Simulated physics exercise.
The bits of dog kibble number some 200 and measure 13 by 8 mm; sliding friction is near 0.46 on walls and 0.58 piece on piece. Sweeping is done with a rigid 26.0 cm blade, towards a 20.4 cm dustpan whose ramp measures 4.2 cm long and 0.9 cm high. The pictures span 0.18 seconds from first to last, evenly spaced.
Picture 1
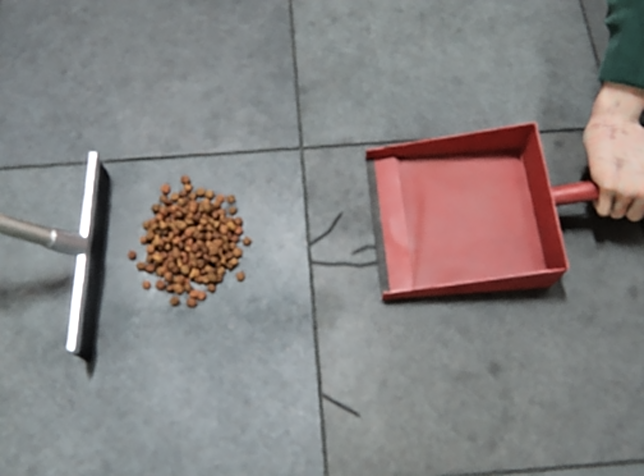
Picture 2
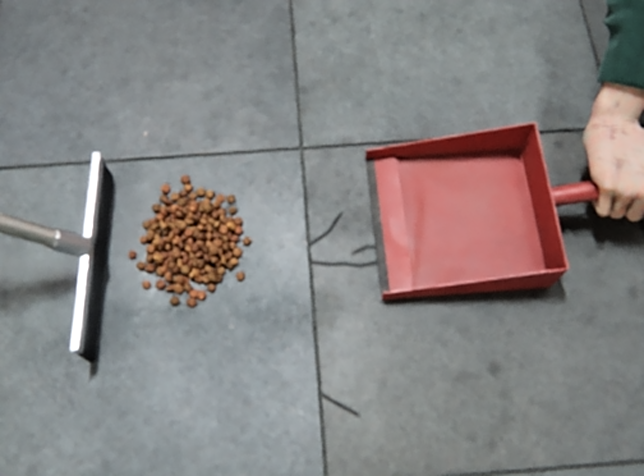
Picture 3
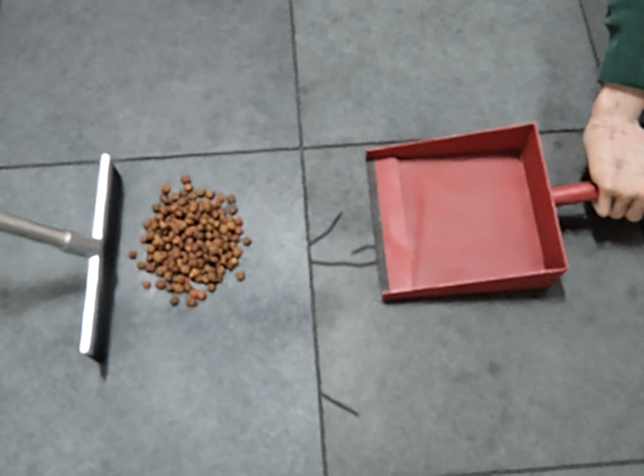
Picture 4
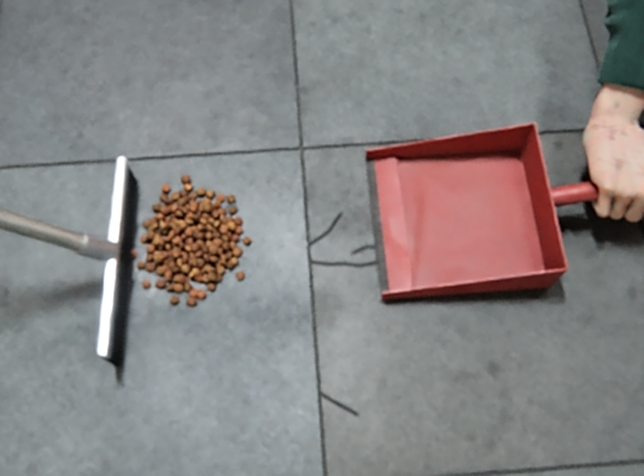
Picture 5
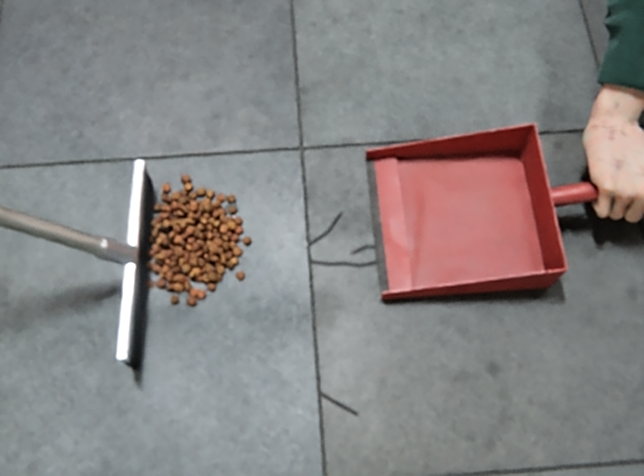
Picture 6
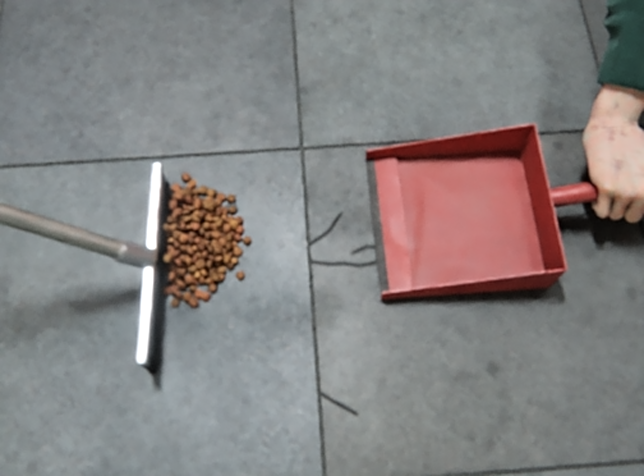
A hand holding a red dustpan still while a rigid blade slides right across grey tiles, pushing into a pile of kibble.
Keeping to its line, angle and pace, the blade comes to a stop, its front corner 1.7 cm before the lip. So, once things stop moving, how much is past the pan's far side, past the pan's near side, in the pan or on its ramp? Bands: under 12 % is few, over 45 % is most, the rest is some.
Past the pan's far side: Few; past the pan's near side: Some; in the pan or on its ramp: Some.
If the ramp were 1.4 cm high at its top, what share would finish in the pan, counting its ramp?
It would be near 35 per cent.
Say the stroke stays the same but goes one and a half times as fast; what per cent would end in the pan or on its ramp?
In that case roughly 45 percent.
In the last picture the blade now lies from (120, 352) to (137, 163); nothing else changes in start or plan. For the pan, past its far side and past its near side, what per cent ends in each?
Pan 40 % / far 0 % / near 15 %.
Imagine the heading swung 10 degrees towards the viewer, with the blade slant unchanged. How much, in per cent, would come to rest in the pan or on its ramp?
Roughly 10 percent.
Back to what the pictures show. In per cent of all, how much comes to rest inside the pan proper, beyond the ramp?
Roughly 15 in a hundred.
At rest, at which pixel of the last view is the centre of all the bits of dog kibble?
Once everything settles, the centre is around (382, 267).
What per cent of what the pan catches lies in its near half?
Around 90 in a hundred.
Then, 0.20 s after the last picture, middle of the blade 15 cm from the lip; 0 % over the lip, far side 0 %, near side 10 %.
Then, 0.33 s after the last picture, middle of the blade 7 cm from the lip; 0 % over the lip, far side 0 %, near side 20 %.
Then, 0.60 s after the last picture, middle of the blade 2 cm from the lip; 35 % over the lip, far side 0 %, near side 25 %.
In the end, far side 0 %, near side 25 %, pan 35 %, in front of the lip or behind the blade 40 %.
